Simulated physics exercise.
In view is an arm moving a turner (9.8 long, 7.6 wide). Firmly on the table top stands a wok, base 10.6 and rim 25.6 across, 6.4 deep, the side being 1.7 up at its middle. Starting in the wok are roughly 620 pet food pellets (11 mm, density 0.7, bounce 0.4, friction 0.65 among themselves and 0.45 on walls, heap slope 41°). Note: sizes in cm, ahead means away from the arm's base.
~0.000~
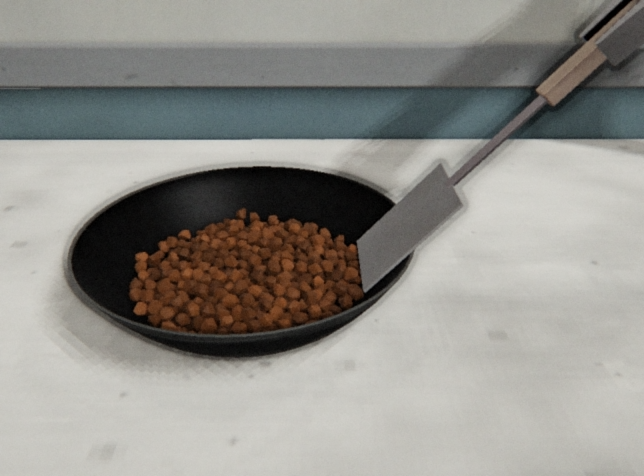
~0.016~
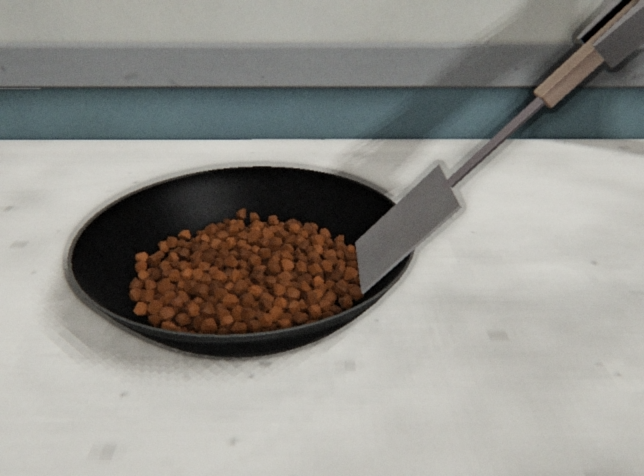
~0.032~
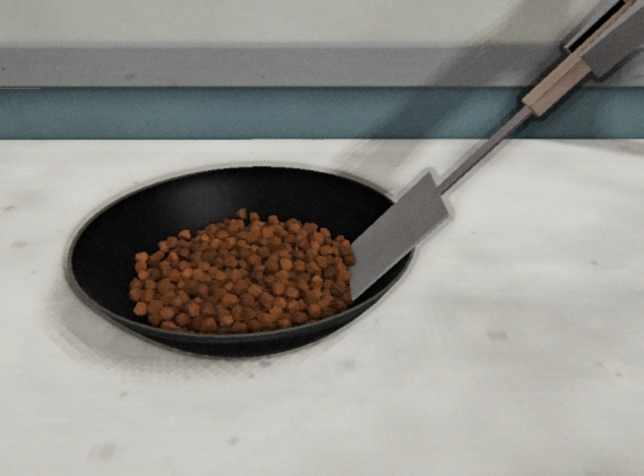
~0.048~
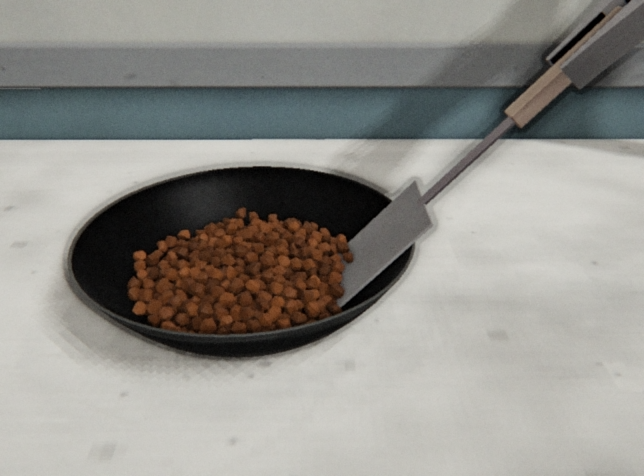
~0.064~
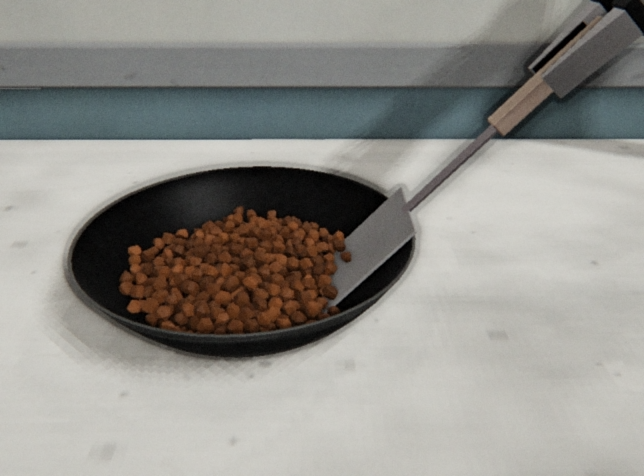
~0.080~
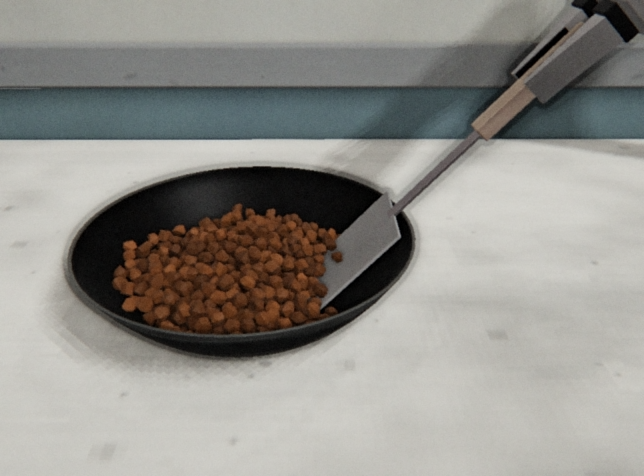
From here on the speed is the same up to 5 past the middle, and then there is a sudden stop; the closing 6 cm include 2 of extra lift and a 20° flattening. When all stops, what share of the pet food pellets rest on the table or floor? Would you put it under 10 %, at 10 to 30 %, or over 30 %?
I would say under 10 %.
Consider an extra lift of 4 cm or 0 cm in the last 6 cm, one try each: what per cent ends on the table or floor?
It works out to some 0 per cent for the first setting and some 5 per cent for the second.
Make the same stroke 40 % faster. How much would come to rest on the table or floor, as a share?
Estimated result: Some 0 %.
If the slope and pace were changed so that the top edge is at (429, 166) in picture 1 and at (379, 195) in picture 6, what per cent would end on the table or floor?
Around 5 per cent finishes on the table or floor.
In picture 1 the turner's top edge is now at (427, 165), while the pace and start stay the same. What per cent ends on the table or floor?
About 5%.
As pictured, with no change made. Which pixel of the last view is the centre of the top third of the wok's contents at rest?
(144, 242).
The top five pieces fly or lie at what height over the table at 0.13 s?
5 cm or so.
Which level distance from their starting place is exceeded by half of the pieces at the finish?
I'd estimate close to 5 centimetres.
After 0.13 s, sloping 48°, highest piece 6 above the table; 617 in the wok.
After 0.18 s, sloping 38°, highest piece 8 above the table; 617 in the wok.
After 0.40 s, sloping 28°, highest piece 8 above the table; 601 in the wok, 15 on the table or floor, 1 on the blade or in flight.
After 1.45 s, sloping 28°, highest piece 8 above the table; 600 in the wok, 17 on the table or floor.
At rest, 600 in the wok, 17 on the table or floor. That is 3 % on the table or floor.
